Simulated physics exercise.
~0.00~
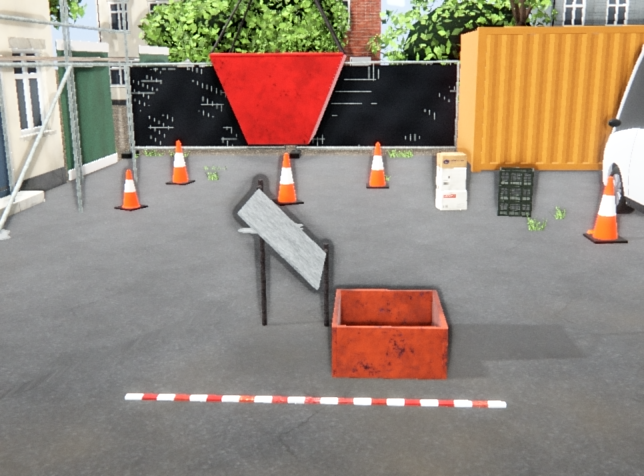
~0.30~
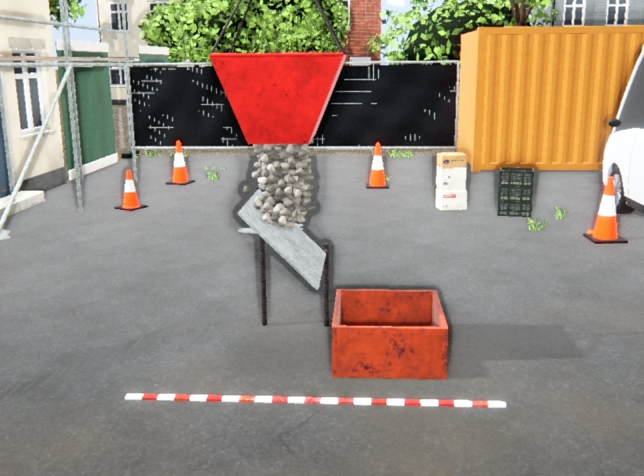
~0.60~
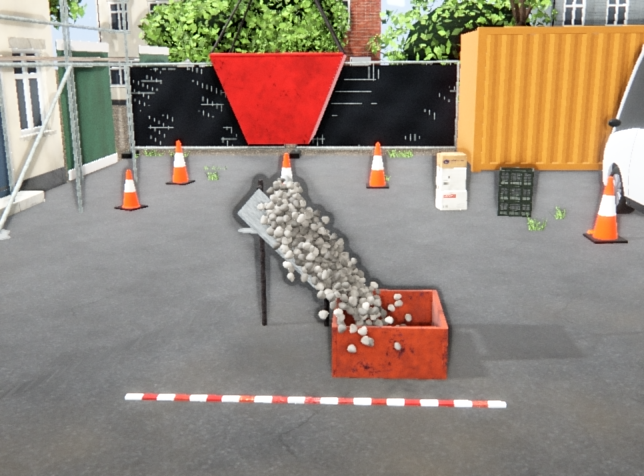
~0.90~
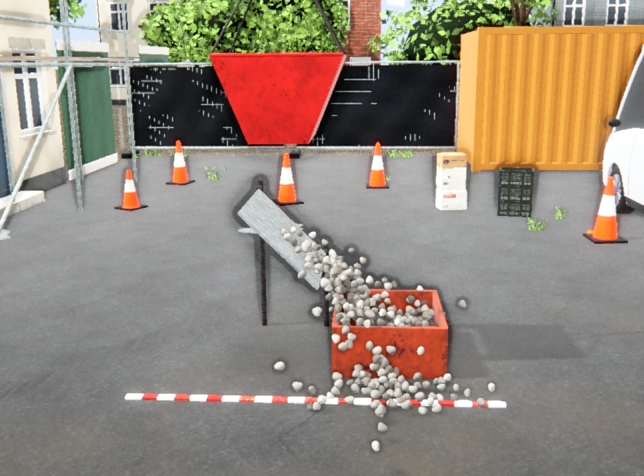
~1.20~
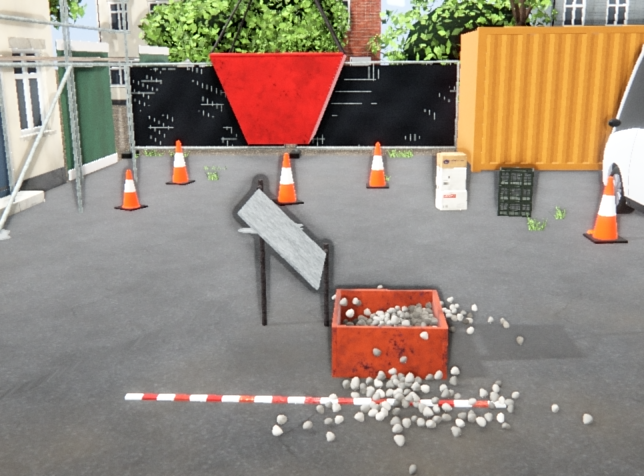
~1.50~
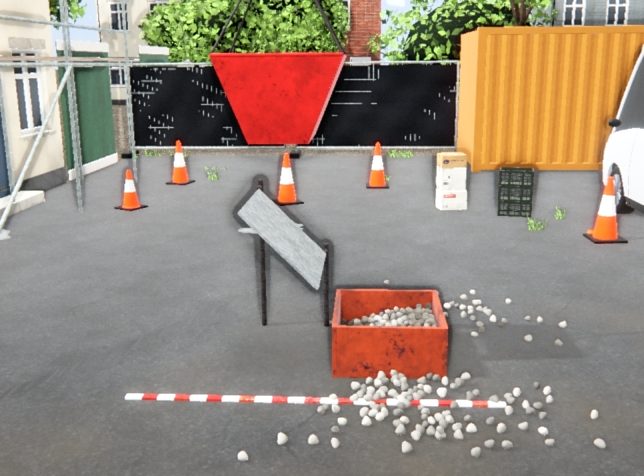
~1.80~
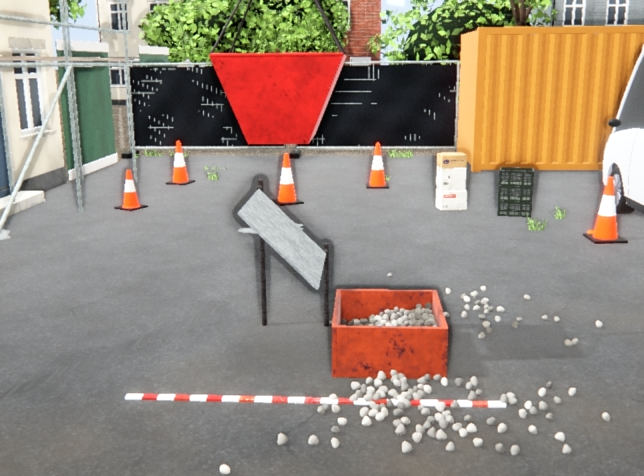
To begin with, a red hopper hangs above a tilted grey slide, with an open orange-red bin below it on a paved yard dotted with traffic cones. A mass of round, pale stones drops from the hopper onto the steel. The stones pour down the slope to the right and tumble into the bin. As the slide clears, some spill onto the ground in front, across the red and white striped line, while others scatter to the right. Finally, the slide is bare, most stones lie in the bin, and the rest are strewn around it.
